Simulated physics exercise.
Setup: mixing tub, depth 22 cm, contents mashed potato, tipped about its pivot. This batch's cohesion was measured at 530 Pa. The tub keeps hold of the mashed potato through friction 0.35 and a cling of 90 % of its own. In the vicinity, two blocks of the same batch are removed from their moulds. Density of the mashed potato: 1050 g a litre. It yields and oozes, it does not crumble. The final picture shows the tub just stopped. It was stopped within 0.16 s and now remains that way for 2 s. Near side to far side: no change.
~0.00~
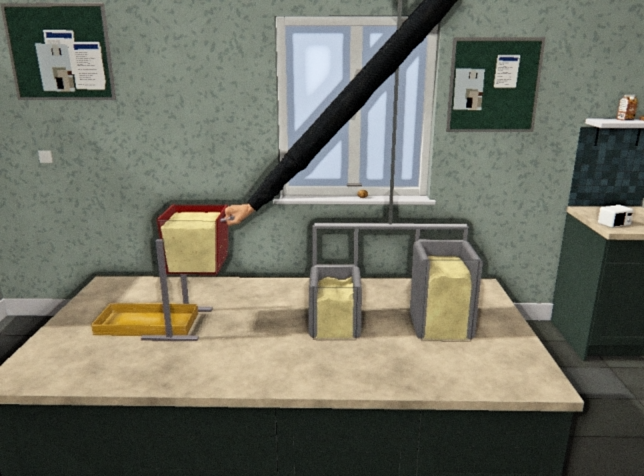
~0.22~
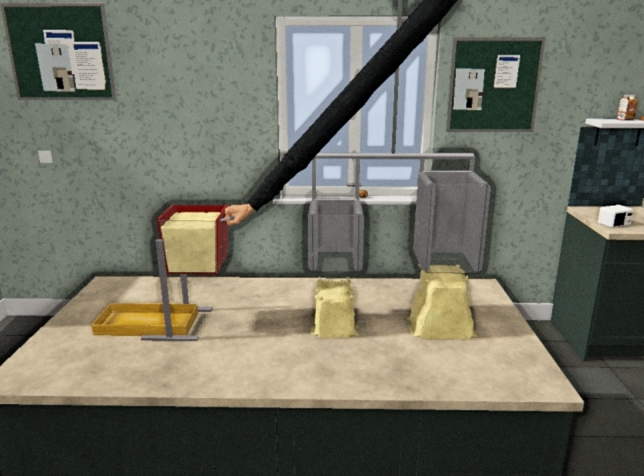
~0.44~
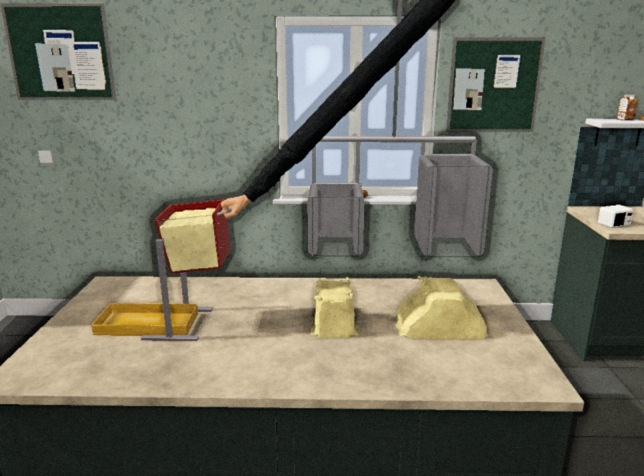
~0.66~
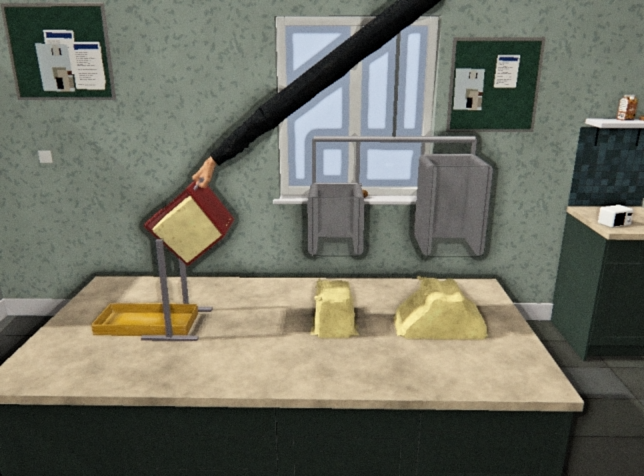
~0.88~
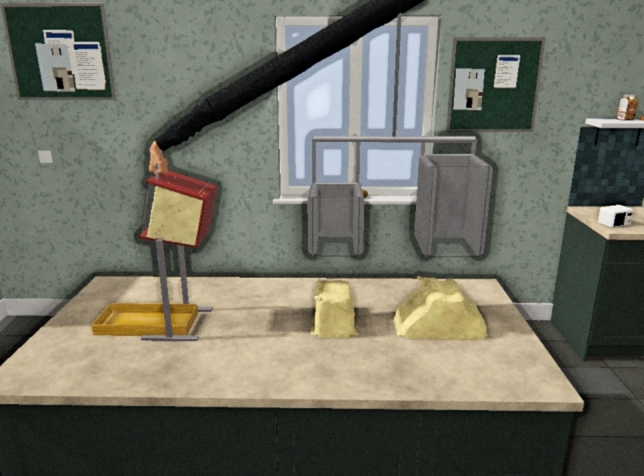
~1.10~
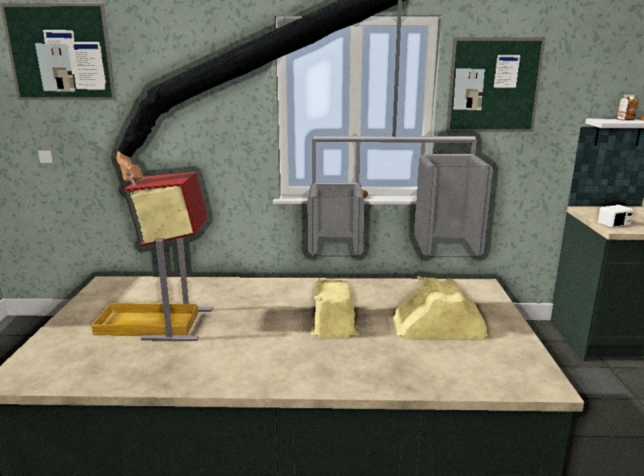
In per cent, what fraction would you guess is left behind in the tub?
My guess is 43 per cent.
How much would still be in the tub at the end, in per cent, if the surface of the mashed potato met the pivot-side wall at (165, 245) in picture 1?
I'd say close to 100 % stays in the tub.
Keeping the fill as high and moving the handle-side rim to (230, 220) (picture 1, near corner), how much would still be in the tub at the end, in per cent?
The tub would end up holding some 30 % of it.
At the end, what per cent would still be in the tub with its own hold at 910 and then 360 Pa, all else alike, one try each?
The answers, in order, are 100 % and 35 %.
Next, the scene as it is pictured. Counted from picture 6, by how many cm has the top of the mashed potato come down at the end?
11 cm.
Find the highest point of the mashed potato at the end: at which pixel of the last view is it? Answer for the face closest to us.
Close to pixel (169, 217).
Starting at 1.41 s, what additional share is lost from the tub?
About 25 per cent.
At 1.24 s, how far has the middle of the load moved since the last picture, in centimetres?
Measured shift, roughly 3 cm.
By 1.24 s, the tub is at 100 degrees and holds 95 %.
By 1.41 s, the tub is at 100 degrees and holds 67 %.
By 1.58 s, the tub is at 100 degrees and holds 48 %.
By 1.75 s, the tub is at 100 degrees and holds 43 %.
By 3.10 s, at the end, the tub is at 100 degrees and holds 43 %.
